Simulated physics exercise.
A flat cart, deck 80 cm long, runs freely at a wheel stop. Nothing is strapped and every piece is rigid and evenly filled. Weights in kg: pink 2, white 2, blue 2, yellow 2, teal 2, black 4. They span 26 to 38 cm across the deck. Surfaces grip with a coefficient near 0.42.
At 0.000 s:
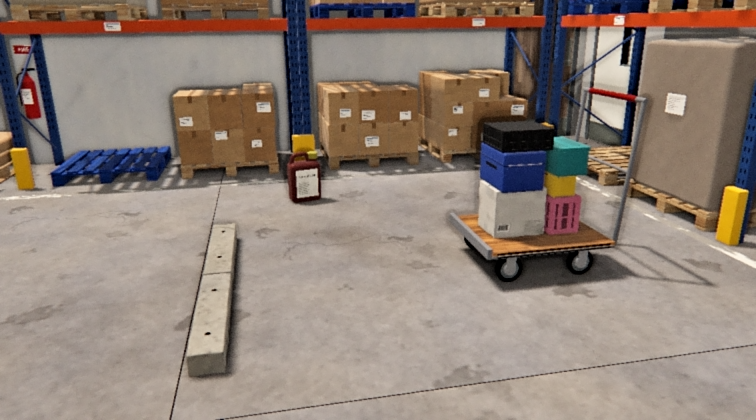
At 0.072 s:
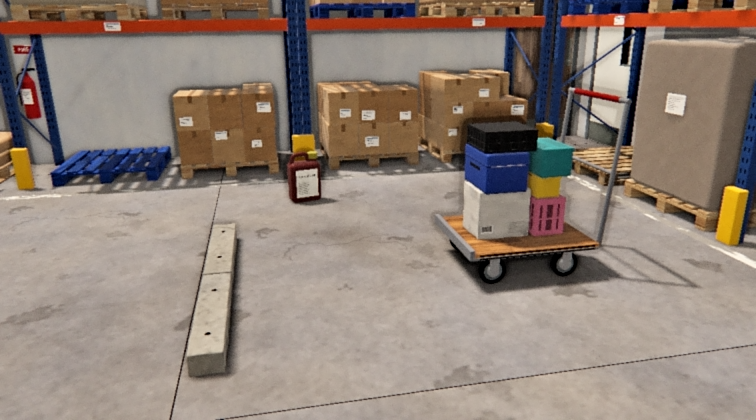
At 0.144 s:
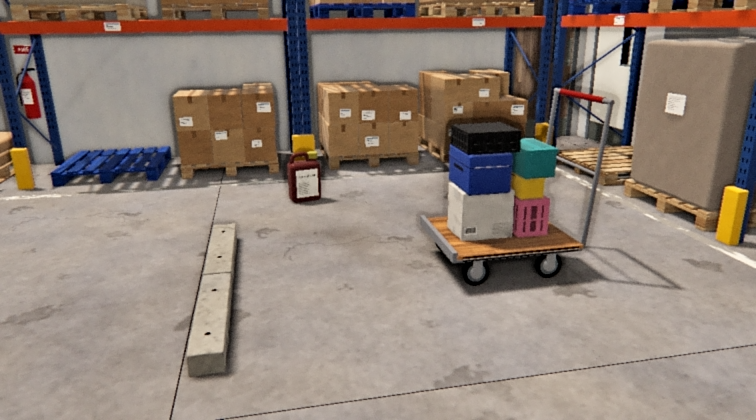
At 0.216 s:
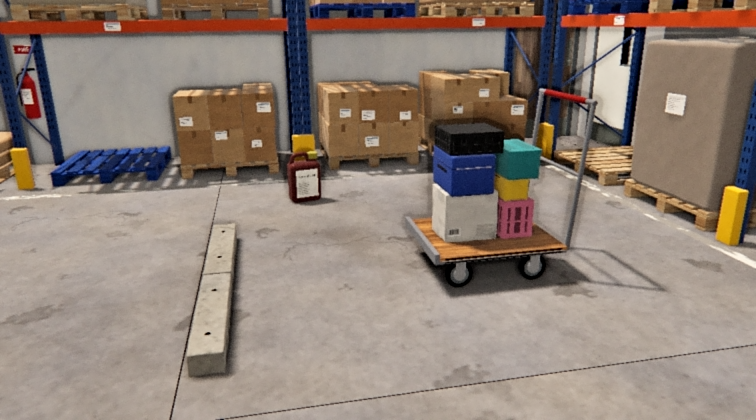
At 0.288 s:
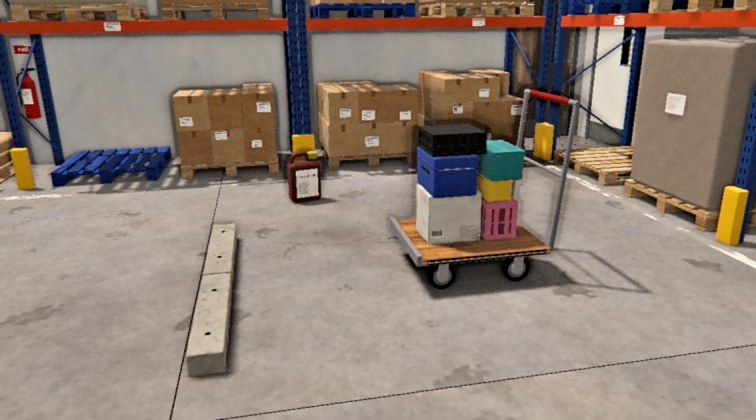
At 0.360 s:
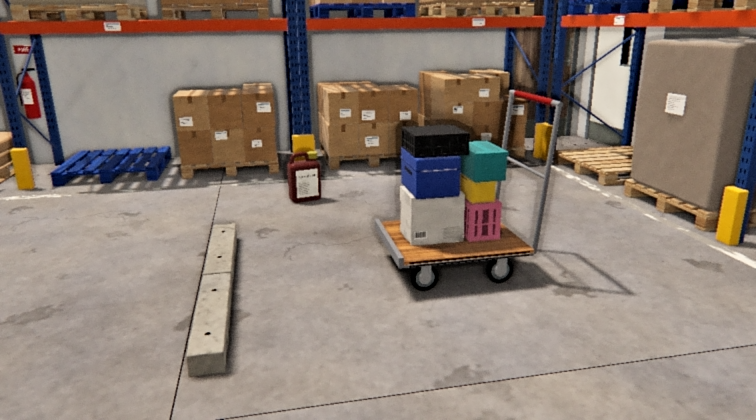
In a warehouse with boxes on pallets along the wall, a flat cart stacked with black, blue, white, teal, yellow and pink containers rolls steadily left across the concrete floor, toward a low concrete wheel stop.
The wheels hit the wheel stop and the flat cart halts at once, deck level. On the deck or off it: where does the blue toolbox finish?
At this pace the blue toolbox ends off the deck.
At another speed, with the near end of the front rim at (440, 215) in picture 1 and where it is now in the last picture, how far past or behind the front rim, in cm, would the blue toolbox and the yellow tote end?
Then blue 30 past, yellow 50 behind.
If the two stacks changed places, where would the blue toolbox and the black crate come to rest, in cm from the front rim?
Then blue 10 past, black 40 past.
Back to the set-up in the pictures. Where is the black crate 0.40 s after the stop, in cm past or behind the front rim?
Some 10 cm past it.
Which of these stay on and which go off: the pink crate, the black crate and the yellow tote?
Pink on, black off, yellow on.
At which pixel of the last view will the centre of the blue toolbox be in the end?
Around (175, 274).
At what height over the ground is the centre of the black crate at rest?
About 5 cm.
After 1.06 s the deck stops.
After 1.46 s the blue toolbox is 5 cm past the rim, tilted 25°, near (198, 186) in the last picture's view.
After 1.86 s the blue toolbox is 23 cm past the rim, tilted 90°, near (175, 274) in the last picture's view.
At rest, 2.2 s, past the rim, blue toolbox and black crate; behind it, pink crate, white carton, yellow tote and teal tote.
